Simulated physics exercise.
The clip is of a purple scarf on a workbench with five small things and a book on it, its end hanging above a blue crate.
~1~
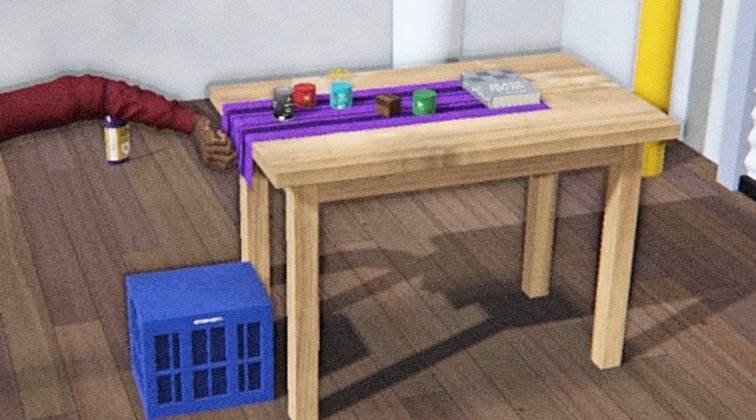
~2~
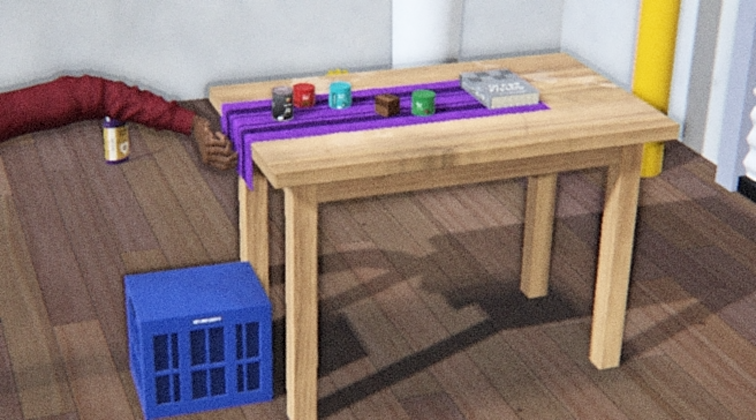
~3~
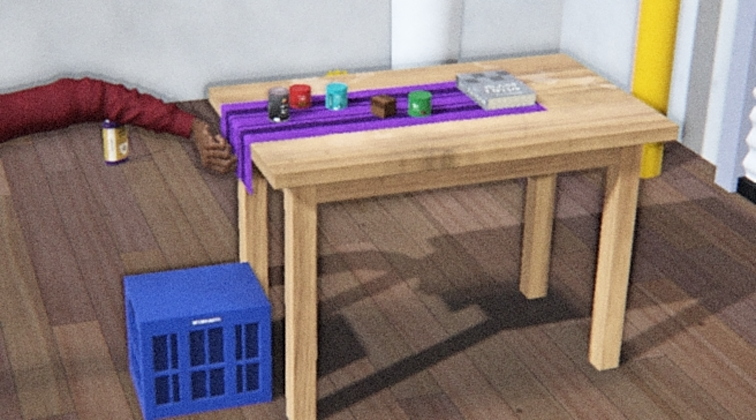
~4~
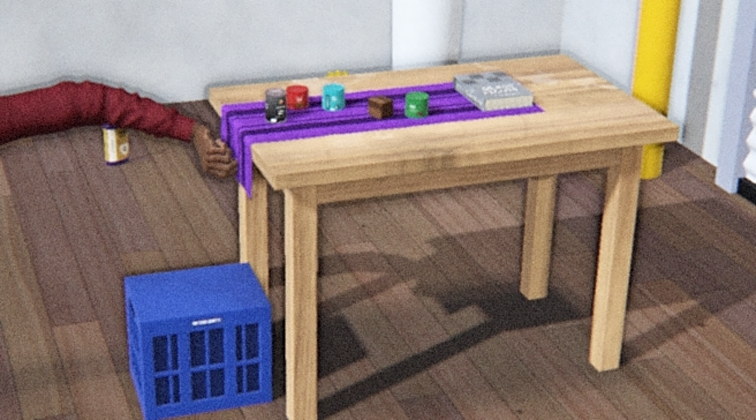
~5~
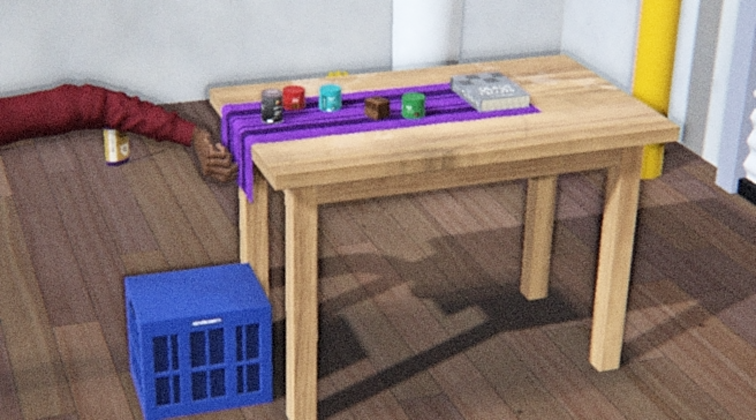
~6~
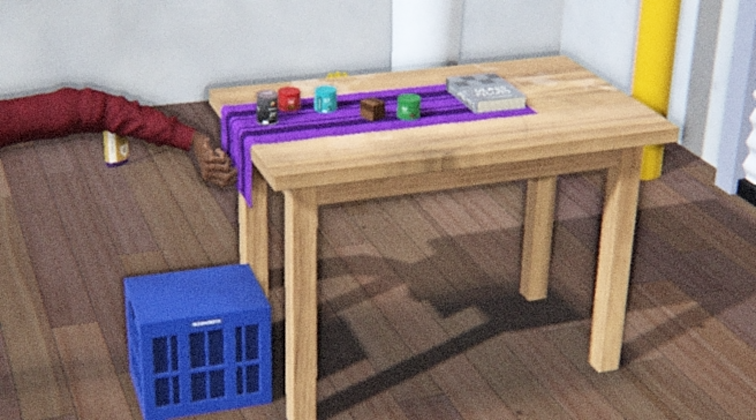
A hand at the left end of a wooden table slowly drew a purple scarf down over the edge above a blue crate, and the book and five small things on it slid slightly left.
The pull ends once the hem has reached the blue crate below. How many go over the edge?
Over the edge go three.
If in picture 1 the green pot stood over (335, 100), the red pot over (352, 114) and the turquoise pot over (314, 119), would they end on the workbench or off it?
The green pot is carried off; the red pot goes over; the turquoise pot drops off.
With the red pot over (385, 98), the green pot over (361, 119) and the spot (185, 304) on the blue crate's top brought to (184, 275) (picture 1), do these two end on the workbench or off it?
The red pot survives; the green pot stays on.
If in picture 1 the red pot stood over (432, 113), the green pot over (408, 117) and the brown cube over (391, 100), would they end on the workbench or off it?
The red pot survives; the green pot remains up; the brown cube remains up.
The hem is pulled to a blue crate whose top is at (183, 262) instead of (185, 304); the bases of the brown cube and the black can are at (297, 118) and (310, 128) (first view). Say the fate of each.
The brown cube goes over; the black can comes down.
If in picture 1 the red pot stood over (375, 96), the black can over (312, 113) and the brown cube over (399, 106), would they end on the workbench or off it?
The red pot does not fall; the black can tumbles off; the brown cube does not fall.
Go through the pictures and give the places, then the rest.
Hem (253, 191); black can (283, 90); red pot (305, 86); turquoise pot (341, 85); brown cube (388, 97); green pot (425, 93); top of the crate (185, 304), in the first frame.
Hem (253, 191); black can (282, 90), in the second frame.
Hem (252, 195); red pot (300, 87), in the third frame.
Hem (251, 199); turquoise pot (334, 87); top of the crate (183, 305), in the fourth frame.
Hem (252, 203); brown cube (377, 100), in the fifth frame.
Hem (251, 208); black can (267, 94); red pot (289, 90); turquoise pot (326, 89); brown cube (373, 101); green pot (409, 98), in the sixth frame.
Early on, hem near (236, 232); black can gone.
Midway, hem near (235, 272); black can and red pot gone.
Near the end, hem on the crate; black can, red pot and turquoise pot gone.
Finally, hem on the crate; black can, red pot and turquoise pot gone. The workbench loses three.
